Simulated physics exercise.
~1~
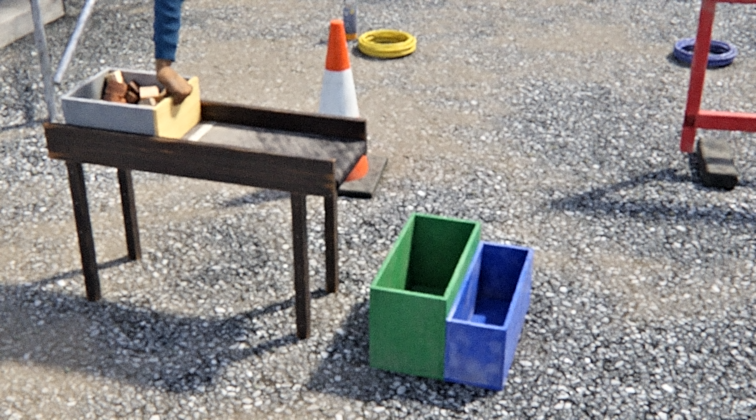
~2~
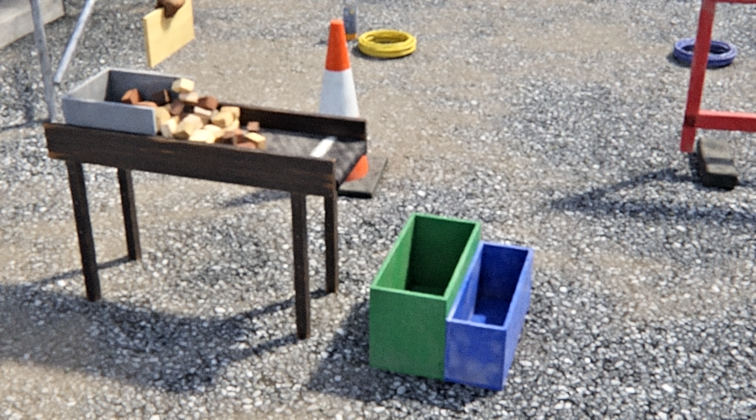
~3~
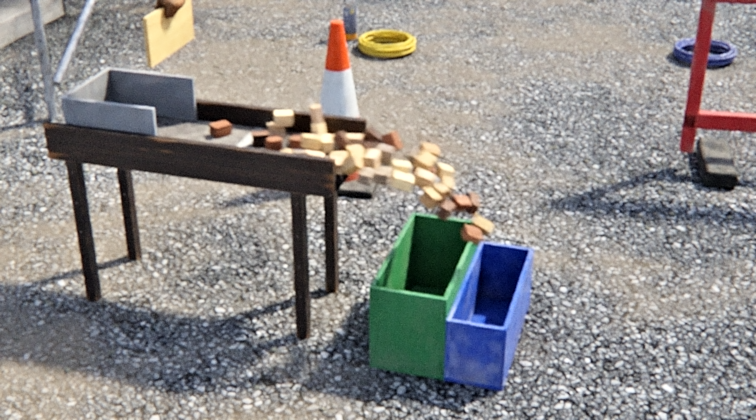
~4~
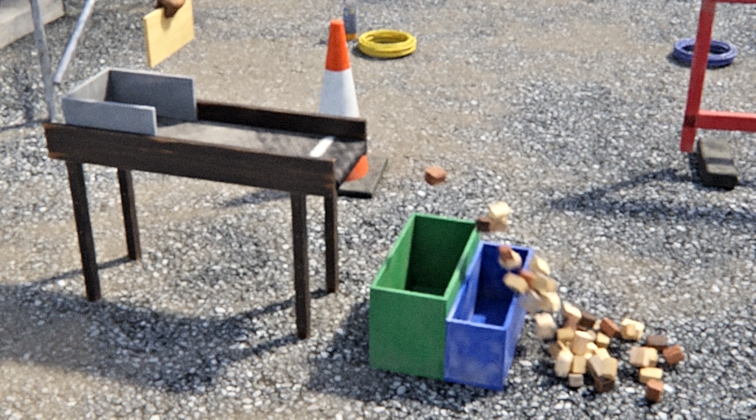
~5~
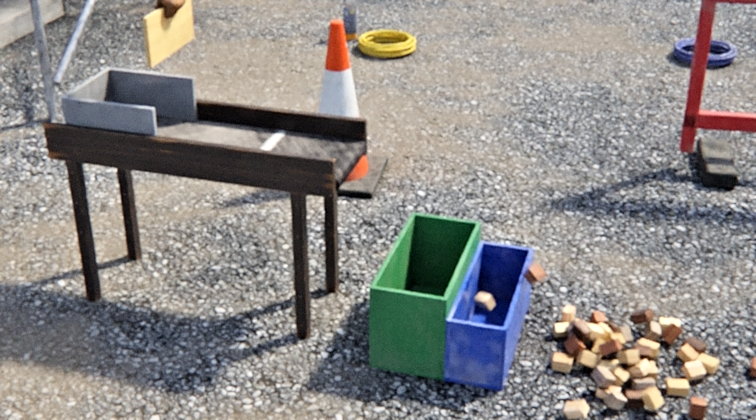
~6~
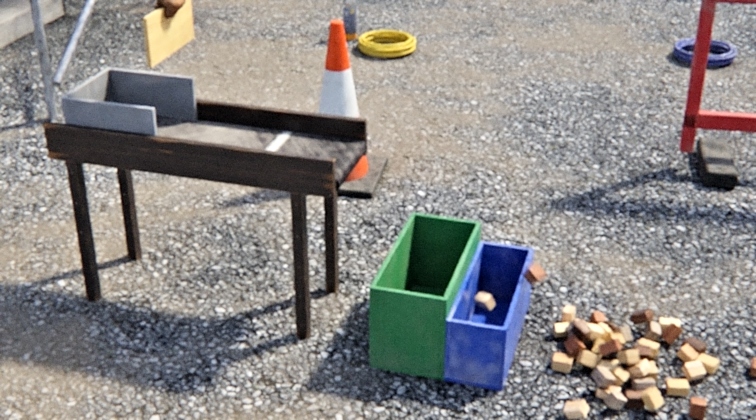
Wooden blocks ride the belt right, fly off its end, and land mostly beyond the blue tub.
